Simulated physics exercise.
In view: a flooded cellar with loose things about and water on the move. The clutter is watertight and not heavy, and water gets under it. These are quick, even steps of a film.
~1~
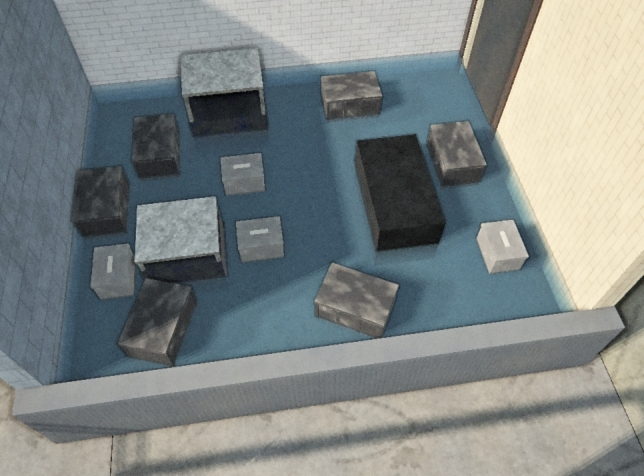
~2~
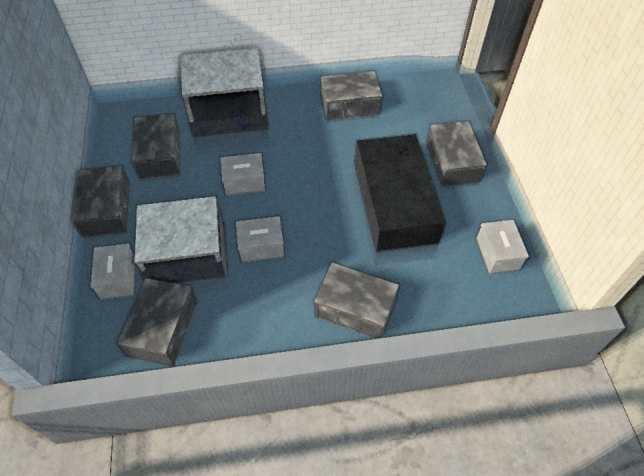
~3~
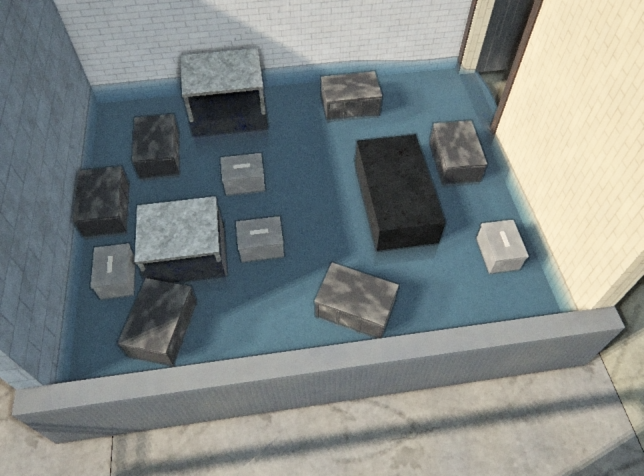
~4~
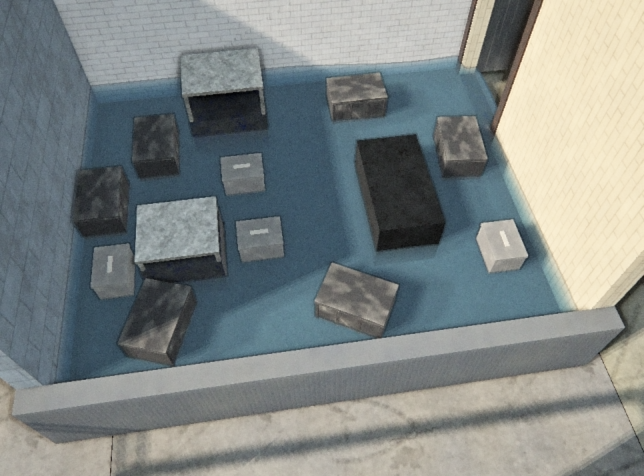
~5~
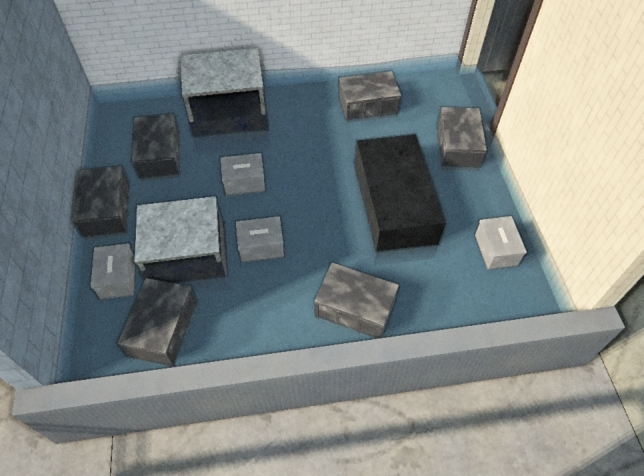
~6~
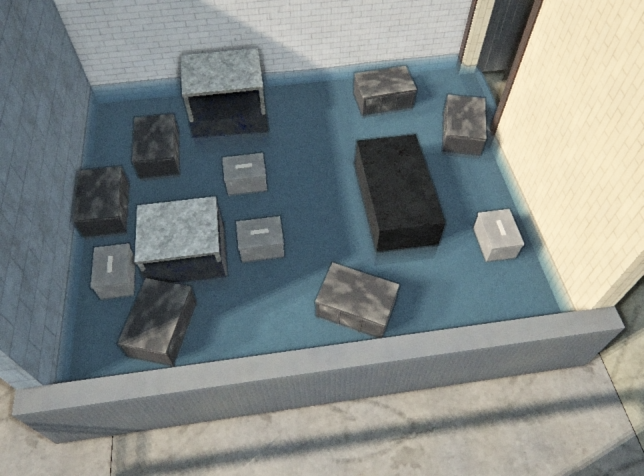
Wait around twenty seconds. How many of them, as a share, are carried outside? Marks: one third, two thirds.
It is from one to two thirds.
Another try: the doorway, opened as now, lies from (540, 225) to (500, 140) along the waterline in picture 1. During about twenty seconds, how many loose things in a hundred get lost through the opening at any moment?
Close to 60 %.
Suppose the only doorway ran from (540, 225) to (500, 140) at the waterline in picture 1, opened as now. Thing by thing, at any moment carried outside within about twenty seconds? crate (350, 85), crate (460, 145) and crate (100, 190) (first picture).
In turn: Washed out, carried outside, still in.
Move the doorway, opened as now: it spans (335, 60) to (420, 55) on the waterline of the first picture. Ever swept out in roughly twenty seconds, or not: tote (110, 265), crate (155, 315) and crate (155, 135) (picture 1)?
In that order: Stays, left behind, no.
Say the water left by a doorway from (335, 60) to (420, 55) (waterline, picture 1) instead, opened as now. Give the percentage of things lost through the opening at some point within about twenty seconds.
Close to 50 %.
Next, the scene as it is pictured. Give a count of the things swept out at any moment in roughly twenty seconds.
It comes to 5.
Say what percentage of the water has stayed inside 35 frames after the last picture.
Some 46 per cent.
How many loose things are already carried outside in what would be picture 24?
I count 3.
A moment on, 1 of 10 are out; 9 afloat.
Next, 3 of 10 are out; 7 afloat.
Later, 5 of 10 are out; 5 afloat.
In the end, 5 of 10 are out; 5 afloat.
